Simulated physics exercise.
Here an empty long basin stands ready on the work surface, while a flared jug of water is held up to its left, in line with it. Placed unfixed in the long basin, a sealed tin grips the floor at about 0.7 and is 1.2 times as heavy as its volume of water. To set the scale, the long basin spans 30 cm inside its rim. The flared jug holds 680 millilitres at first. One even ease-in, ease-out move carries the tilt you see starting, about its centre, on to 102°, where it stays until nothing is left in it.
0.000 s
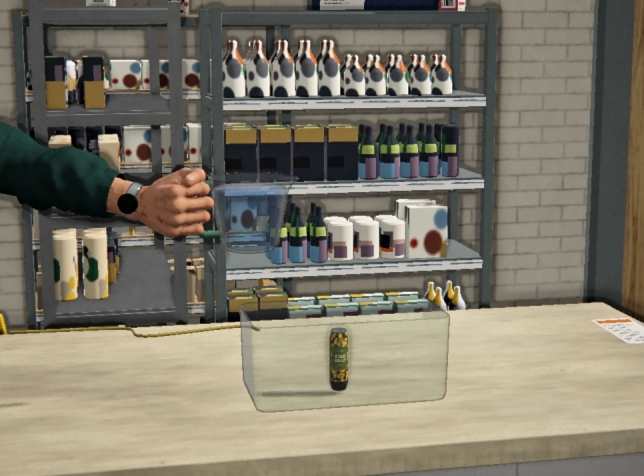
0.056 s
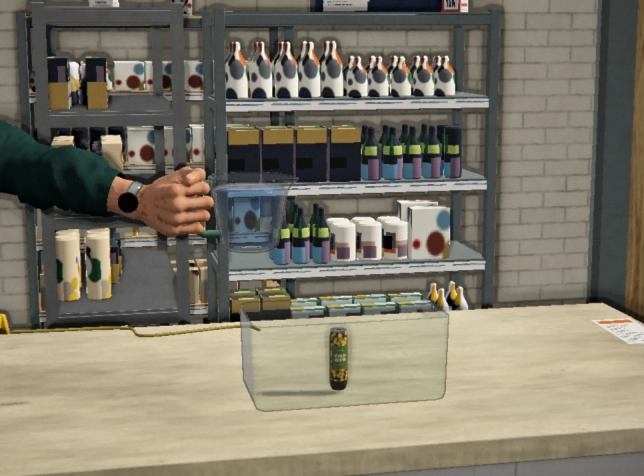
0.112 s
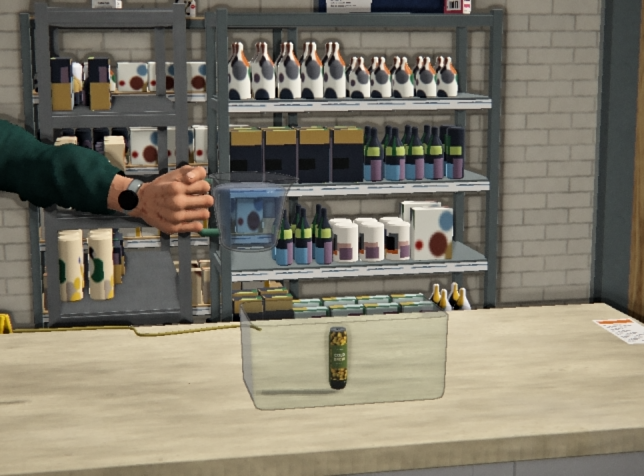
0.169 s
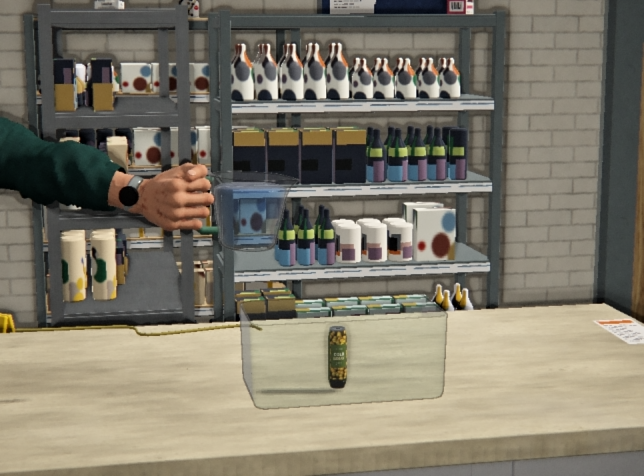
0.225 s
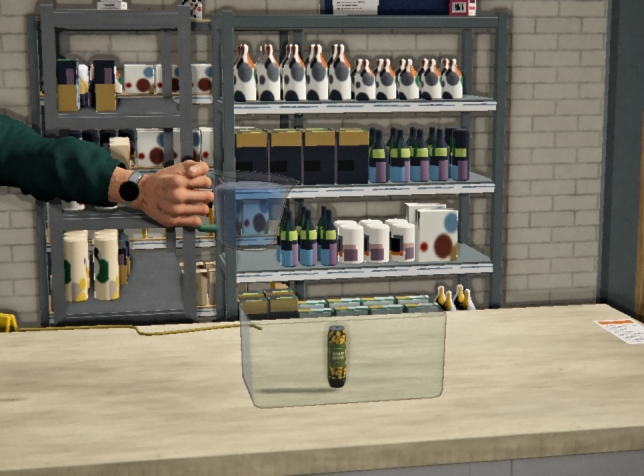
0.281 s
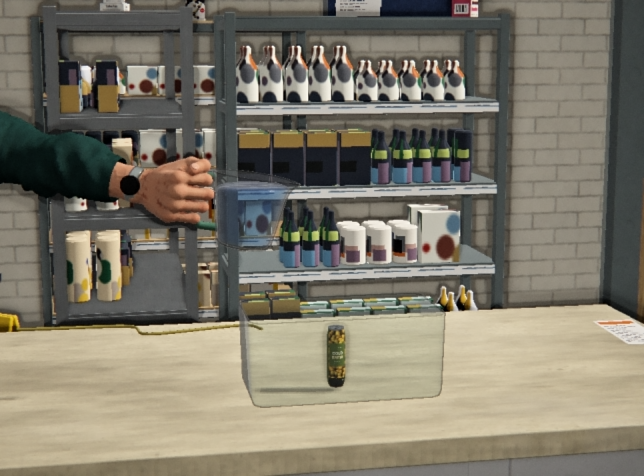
A hand at left slowly starting to tilt a clear jug of water above a counter holding a clear basin and small tin.
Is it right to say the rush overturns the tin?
Wrong.
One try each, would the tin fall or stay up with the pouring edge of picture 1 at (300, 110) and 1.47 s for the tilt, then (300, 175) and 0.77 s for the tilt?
Run one: It does not tip. Run two: It tumbles.
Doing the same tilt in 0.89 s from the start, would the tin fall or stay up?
Then it tips over.
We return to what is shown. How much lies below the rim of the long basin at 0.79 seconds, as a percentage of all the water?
Around 7%.
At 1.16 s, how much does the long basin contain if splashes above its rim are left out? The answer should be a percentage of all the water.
Close to 64 in a hundred.
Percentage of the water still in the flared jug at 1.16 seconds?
Close to 18 percent of the whole amount.
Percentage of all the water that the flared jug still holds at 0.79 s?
Still held: Roughly 74 % of the total.
Then, 0.79 s in, the tilt is 57° and 74 per cent is still to pour; the tin stands where it began.
Then, 1.16 s in, the tilt is 91° and 19 per cent is still to pour; the tin stands where it began.
Then, 1.55 s in, the tilt is 102° and 0 per cent is still to pour; the tin stands 1 cm from where it began.
Then, 1.97 s in, the tilt is 102° and 0 per cent is still to pour; the tin stands 1 cm from where it began.
Finally, the tin stands 1 cm from where it began.
